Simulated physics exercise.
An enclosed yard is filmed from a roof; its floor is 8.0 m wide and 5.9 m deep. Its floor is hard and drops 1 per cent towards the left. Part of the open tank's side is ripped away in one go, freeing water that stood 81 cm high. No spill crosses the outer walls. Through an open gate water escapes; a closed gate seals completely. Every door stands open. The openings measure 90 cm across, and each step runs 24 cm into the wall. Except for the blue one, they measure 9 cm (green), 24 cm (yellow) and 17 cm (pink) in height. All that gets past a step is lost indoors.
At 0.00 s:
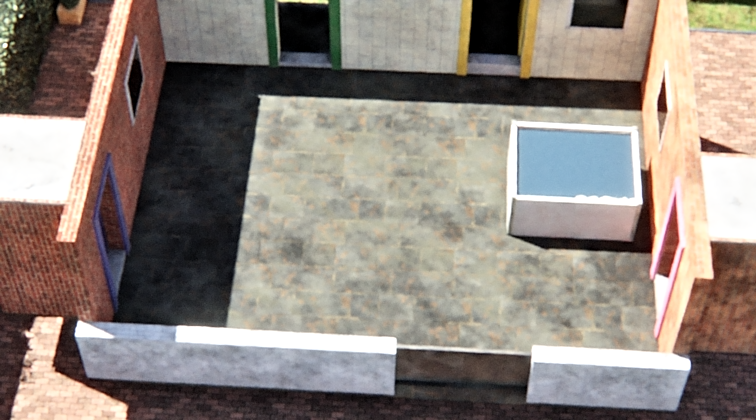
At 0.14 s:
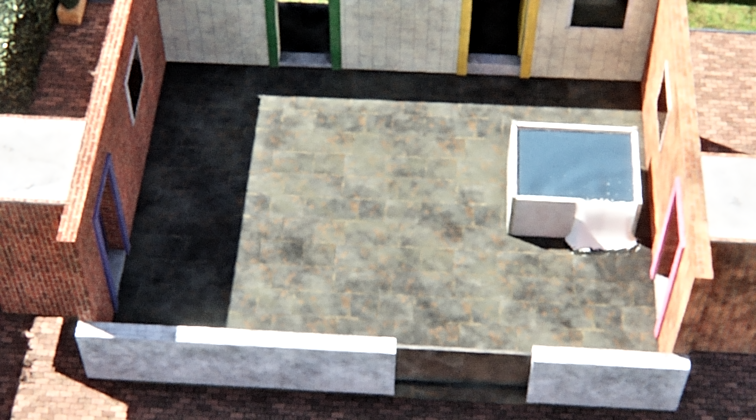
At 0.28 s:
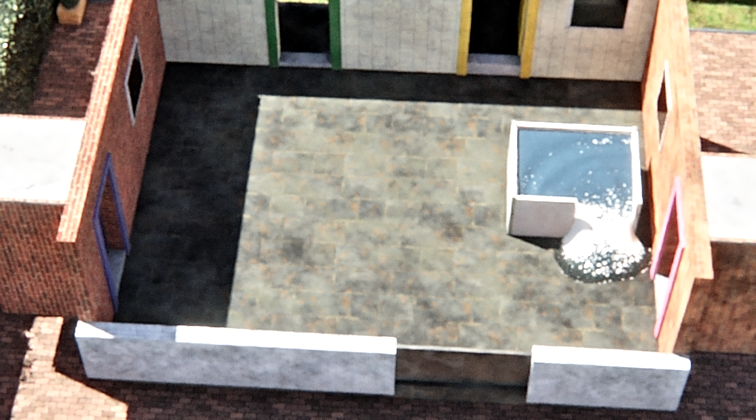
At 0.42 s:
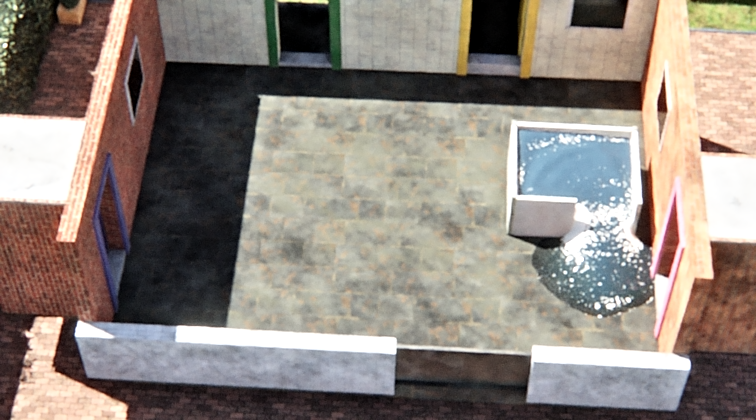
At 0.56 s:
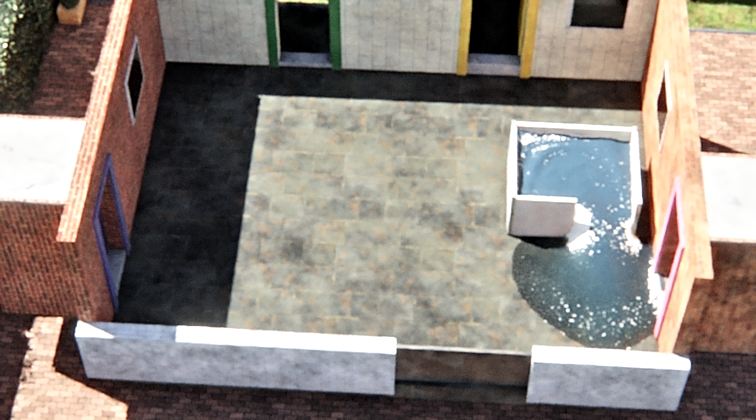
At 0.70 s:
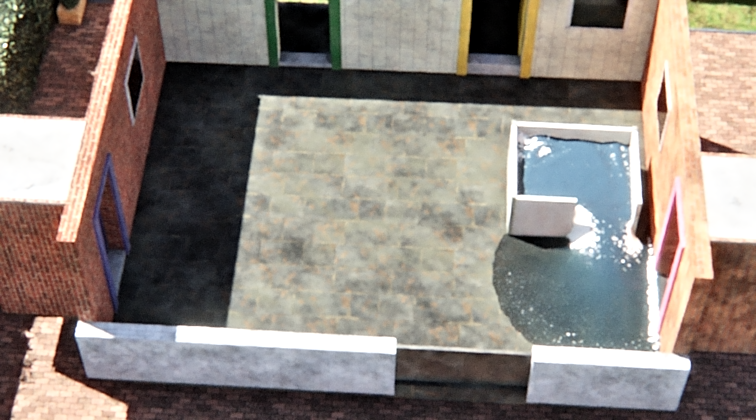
Water bursts from the front of a white-walled open tank, fans across the paving and spreads toward the low front wall and leftward, while the level in the tank drops somewhat and the camera stays still. The enclosed yard of grey-brown slabs is seen from a roof above. Brick walls flank it, with a blue-framed door left, pink right, and green and yellow ones behind.
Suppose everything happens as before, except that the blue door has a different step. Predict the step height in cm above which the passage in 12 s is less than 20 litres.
About 13 cm of height.
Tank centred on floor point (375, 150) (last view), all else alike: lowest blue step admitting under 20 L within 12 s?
Some 9.0 cm.
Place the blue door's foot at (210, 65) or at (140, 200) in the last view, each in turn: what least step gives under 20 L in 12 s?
About 10.5 cm for the first and 8.0 cm for the second.
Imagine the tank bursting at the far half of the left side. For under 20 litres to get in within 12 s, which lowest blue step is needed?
Then something near 10.0 cm.
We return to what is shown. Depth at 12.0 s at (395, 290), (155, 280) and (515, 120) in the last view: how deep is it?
The three readings, in order, are 2, 8 and 4 cm.
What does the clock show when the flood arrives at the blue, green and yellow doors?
Blue at 3.8 s, green at 7.5 s and yellow at 9.5 s.
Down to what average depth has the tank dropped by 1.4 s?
Roughly 46 cm.
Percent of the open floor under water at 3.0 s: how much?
30 %.
After 1.4 s water covers 15 % of the floor, deepest (56 cm) near (644, 372); it has not reached the blue door.
After 3.0 s water covers 30 % of the floor, deepest (28 cm) near (606, 380); it has not reached the blue door.
After 12.0 s water covers 85 % of the floor, deepest (11 cm) near (146, 164); 8 cm at the blue door, 14 litres in over its 14 cm step.
At the blue door as built, the water arrived by 3.9 s and peaked near 20 cm at 4.2 s.
With a step of 11 cm, 42 litres would have come in within the 12 s; with 14.5 cm, 12 litres. So under 20 litres takes about 13 cm.
